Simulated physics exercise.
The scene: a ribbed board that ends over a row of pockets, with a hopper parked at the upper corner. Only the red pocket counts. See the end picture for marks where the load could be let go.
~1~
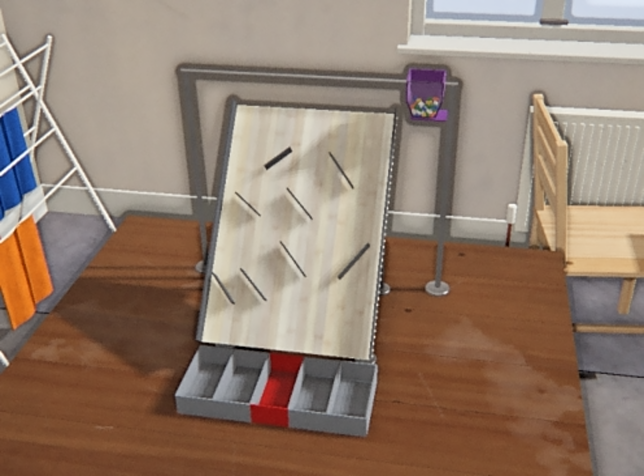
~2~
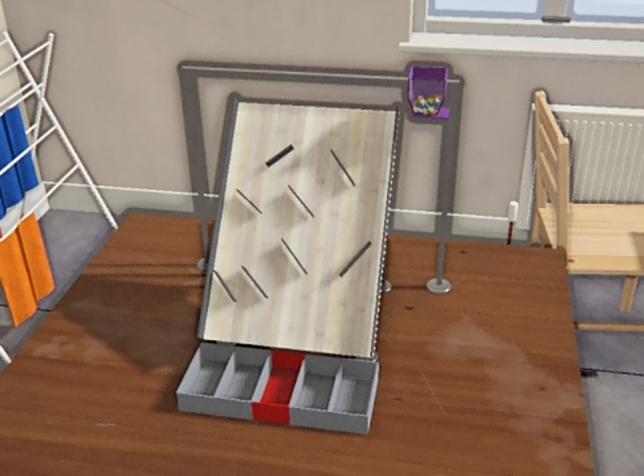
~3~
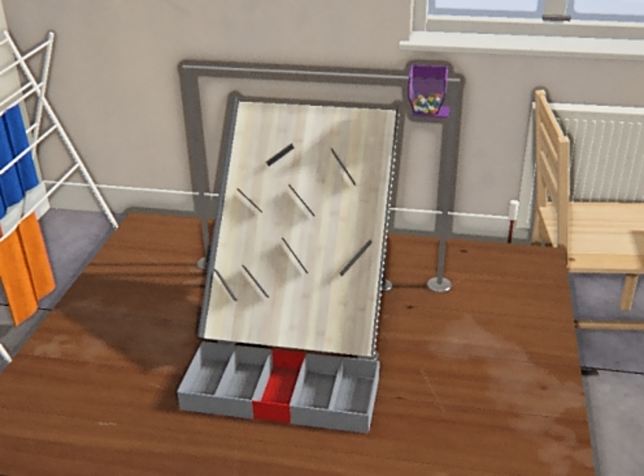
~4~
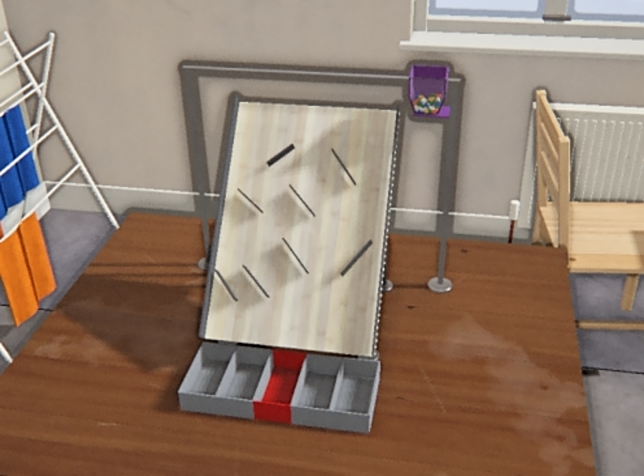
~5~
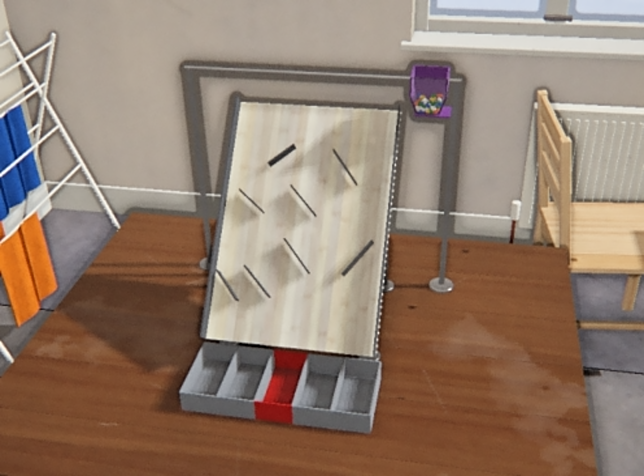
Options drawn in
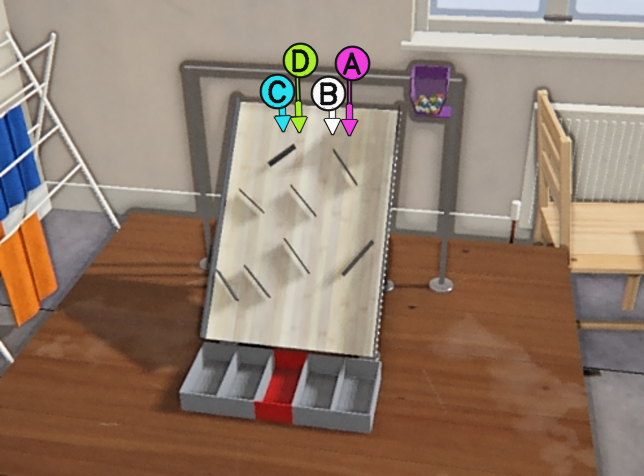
Nothing moves beyond a very slight shift of the whole view, as a purple hopper of jelly beans stays parked at the upper right of a ribbed wooden board. Below it, the row of five pockets, the middle one red, remains empty from start to finish.
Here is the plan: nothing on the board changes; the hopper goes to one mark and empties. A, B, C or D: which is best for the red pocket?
Mark C does it best.
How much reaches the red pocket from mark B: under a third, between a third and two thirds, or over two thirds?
Mark B gives under a third.
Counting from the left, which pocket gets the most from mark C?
The third.
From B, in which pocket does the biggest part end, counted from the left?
It is the fourth one.
On the marked copy, mark A meets the board at (349, 129); mark B meets the board at (332, 128); mark C meets the board at (283, 125); mark D meets the board at (299, 126).
With A, about a quarter in the red pocket, most in other pockets.
With B, a small part in the red pocket, most in other pockets, a stray few held on the board.
With C, about two thirds in the red pocket, about a quarter in other pockets, a small part held on the board.
With D, about a third in the red pocket, about half in other pockets, a stray few held on the board.
